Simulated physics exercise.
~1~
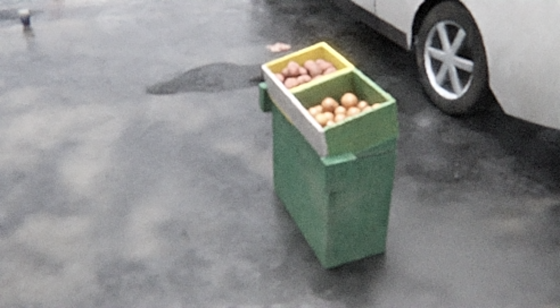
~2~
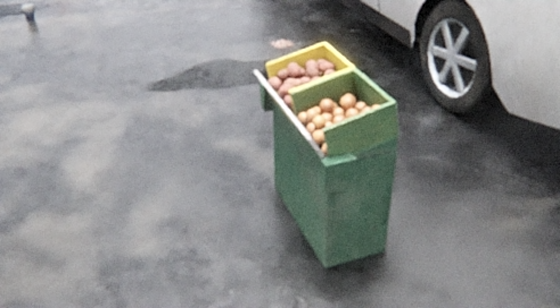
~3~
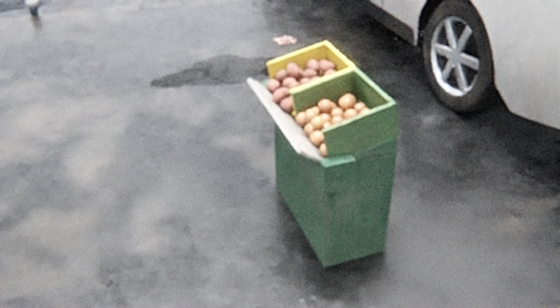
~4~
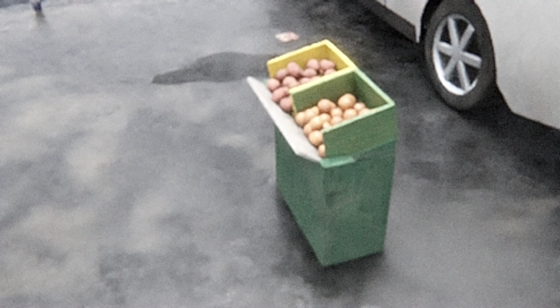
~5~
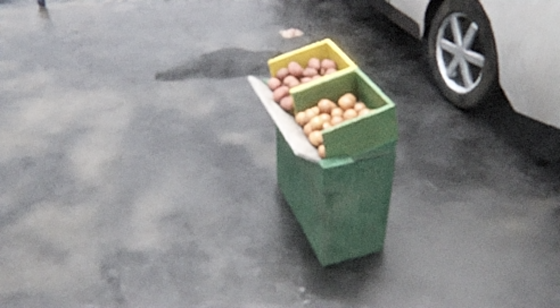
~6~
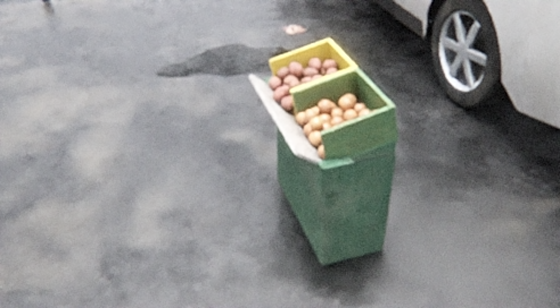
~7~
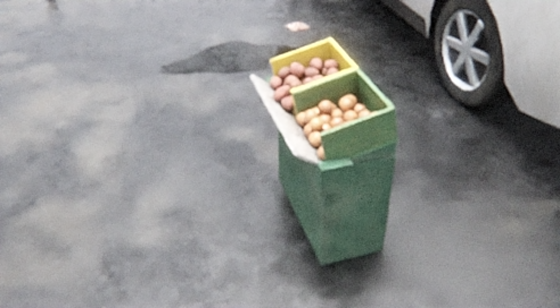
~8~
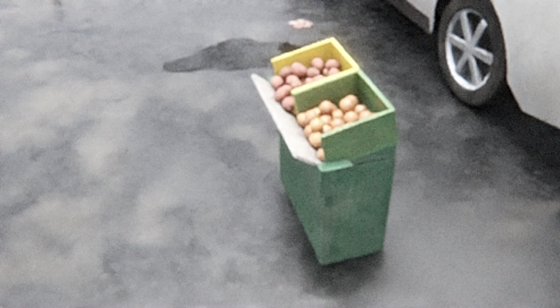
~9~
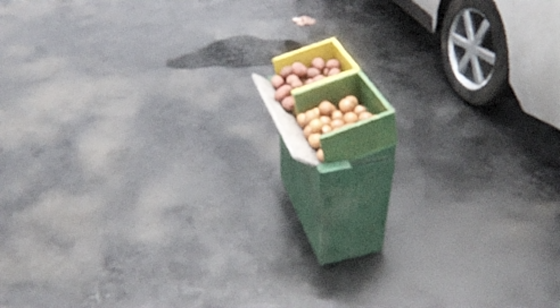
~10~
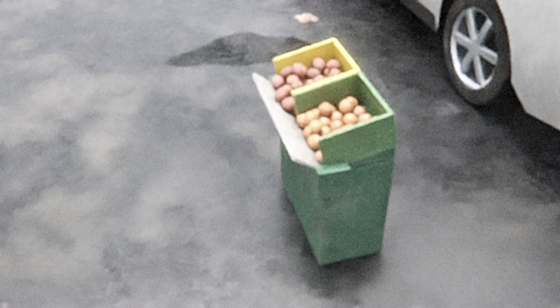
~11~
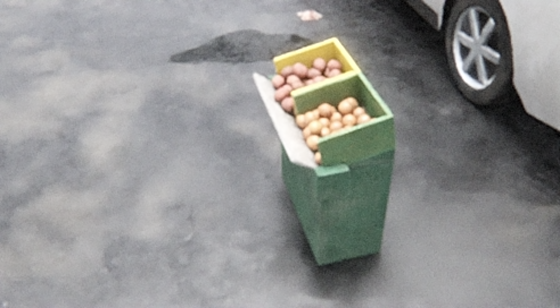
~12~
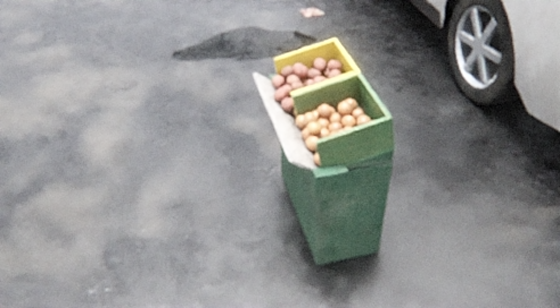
On wet, dark grey pavement, seen from above at an angle that drifts slightly sideways, a tall green stand holds two open bins side by side. The nearer green bin is filled with light brown onions, and the yellow one behind it with red potatoes, while a pale car with a silver wheel is parked at the upper right. The pale flap along their left-hand front swings open early on, tipping outward and down. The onions and potatoes settle toward it, then the flap stays leaning outward. At the end, everything remains inside, with nothing spilled on the ground.
